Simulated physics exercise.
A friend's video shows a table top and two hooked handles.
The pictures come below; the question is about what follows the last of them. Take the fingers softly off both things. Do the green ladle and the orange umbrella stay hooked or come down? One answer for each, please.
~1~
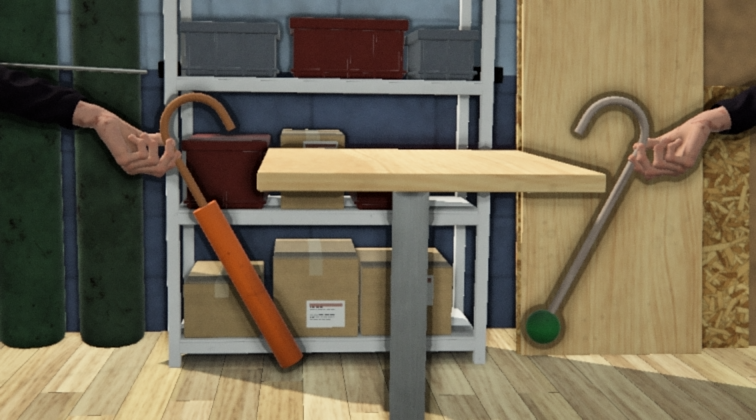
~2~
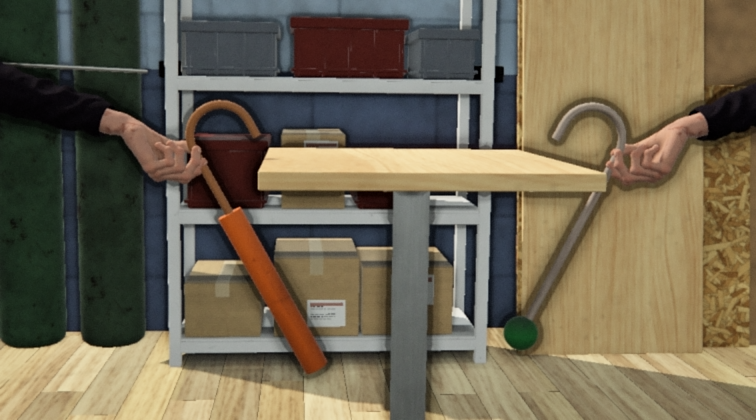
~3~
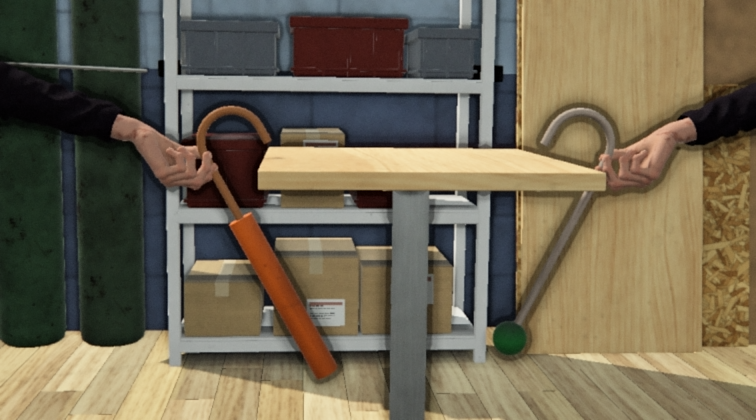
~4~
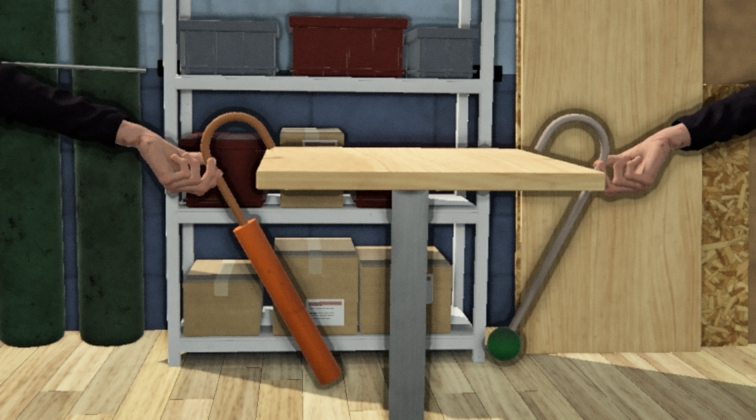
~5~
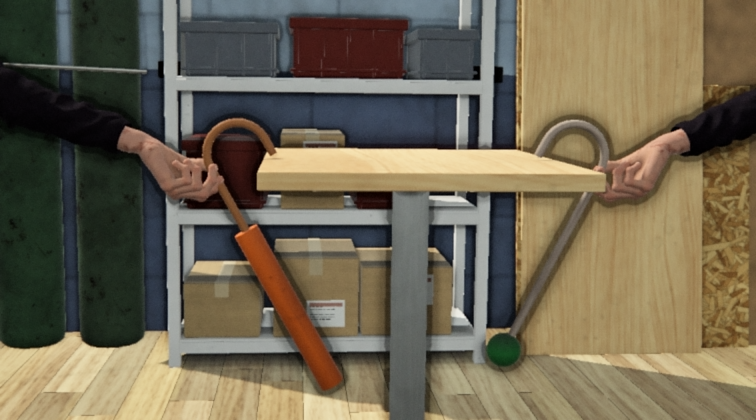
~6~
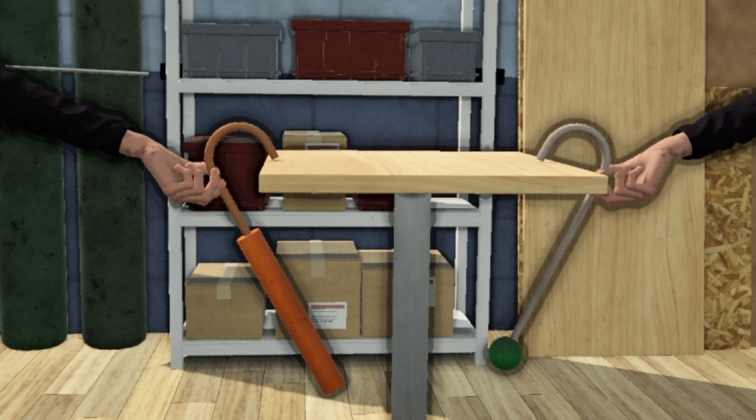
In the end, the green ladle stays hooked, the orange umbrella stays hooked.
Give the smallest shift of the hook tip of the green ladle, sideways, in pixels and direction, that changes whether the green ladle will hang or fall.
A shift of 16 pixels, going right.
Then, 0.28 s on from there, green ladle at rest near (537, 245); orange umbrella at rest near (289, 257).
Then, 0.56 s on from there, green ladle at rest near (538, 245); orange umbrella at rest near (288, 257).
In the end, the green ladle remains in place, near (537, 245); the orange umbrella remains in place, near (290, 257).
